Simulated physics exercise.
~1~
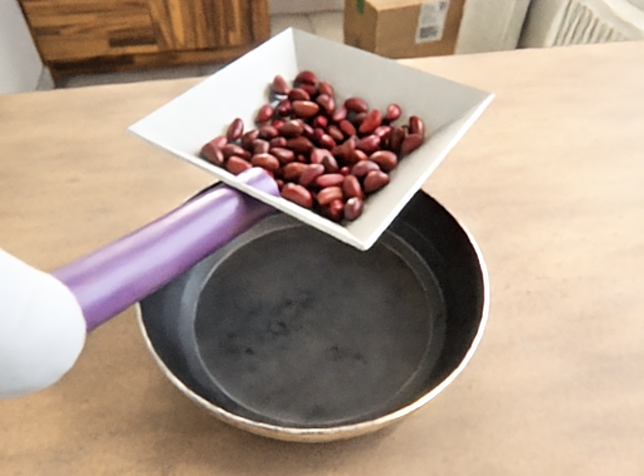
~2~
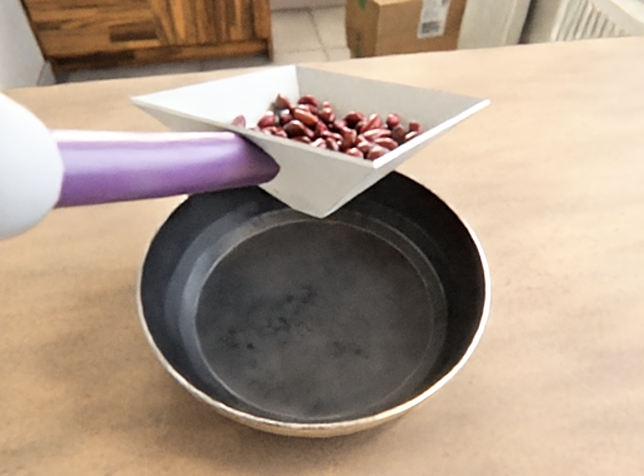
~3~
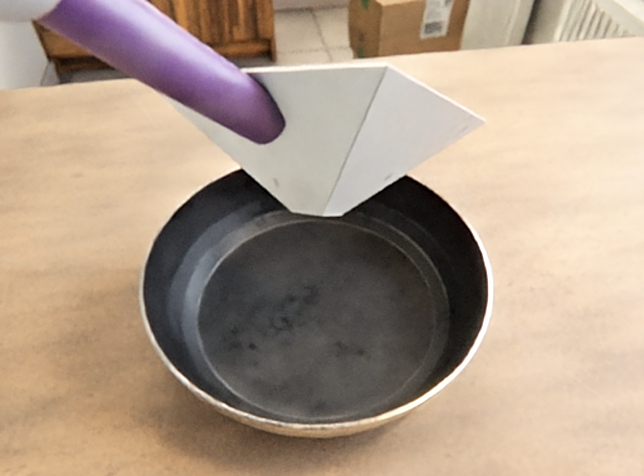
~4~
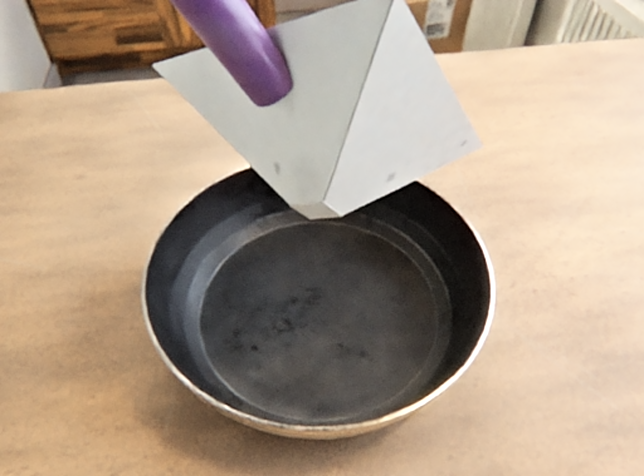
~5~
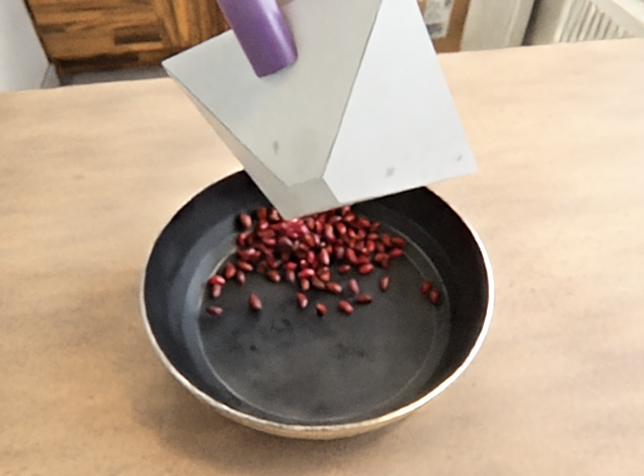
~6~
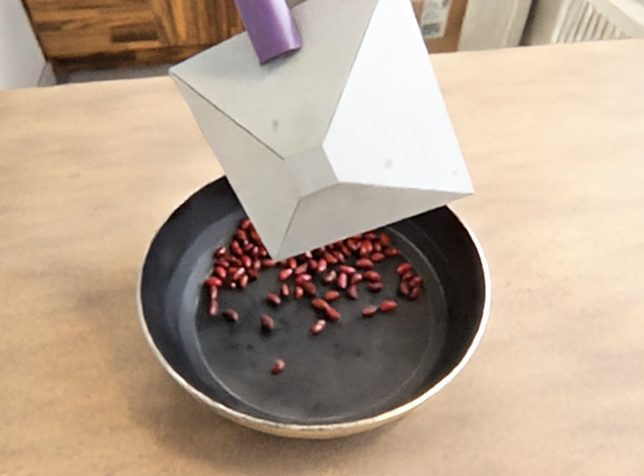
The clip shows a purple and white arm holding a pale, square, flared scoop of red kidney beans over a dark round pan on a table. The scoop tips steeply until its underside shows, and beans end up scattered mostly across the far part of the pan.
